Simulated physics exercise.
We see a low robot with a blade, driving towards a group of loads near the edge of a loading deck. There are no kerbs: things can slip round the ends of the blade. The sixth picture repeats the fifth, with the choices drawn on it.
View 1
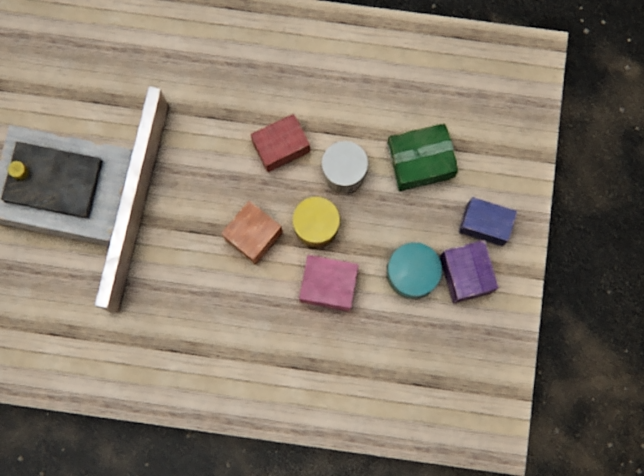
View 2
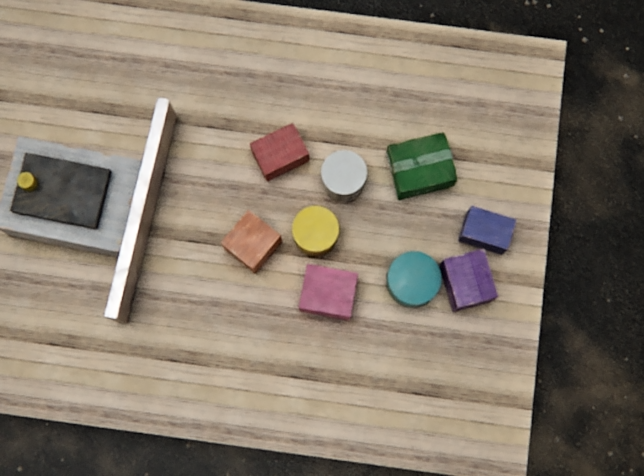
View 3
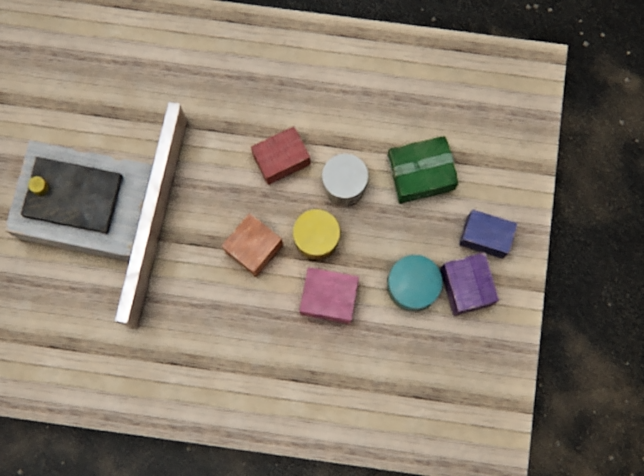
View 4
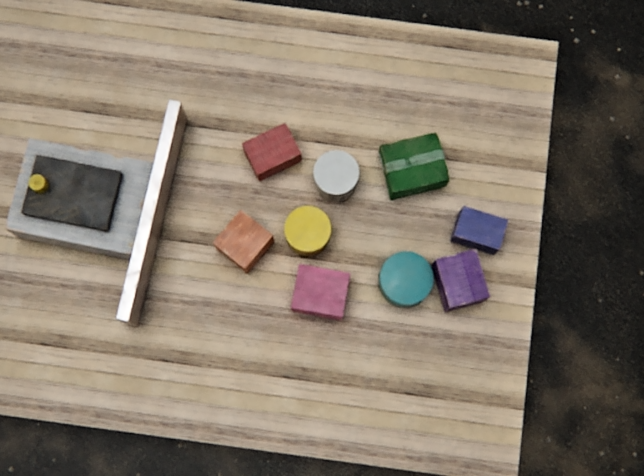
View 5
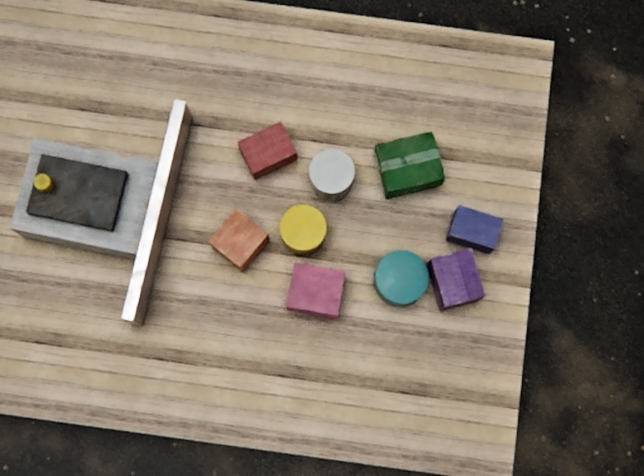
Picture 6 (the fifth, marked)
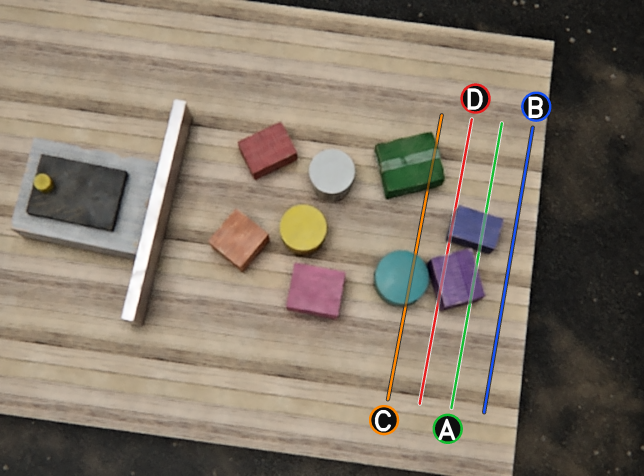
The clip opens on a low grey robot with a long pale blade at the left of a wooden deck, facing a cluster of colourful blocks and round containers. It creeps steadily right, narrowing the gap, while the loads keep their places on the deck, still untouched by the blade.
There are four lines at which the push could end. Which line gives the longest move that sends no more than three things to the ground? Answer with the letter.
No farther than D.
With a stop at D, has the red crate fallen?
By then, no.
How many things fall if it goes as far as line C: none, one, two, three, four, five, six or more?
In all, none.
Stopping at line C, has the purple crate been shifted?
Yes.
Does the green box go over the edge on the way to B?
By then, yes.
On the marked copy, A at (477, 261); B at (509, 266); C at (416, 253); D at (446, 257).
With D. Early on, robot (189, 208); red crate (312, 141); pink crate (320, 293).
Further on, robot (295, 223); blue crate (484, 229); purple crate (477, 278).
At the end, robot (376, 234); purple crate over the edge; blue crate over the edge; two fallen.
As for the rest, A drops five; B drops seven; C is within the limit but short.
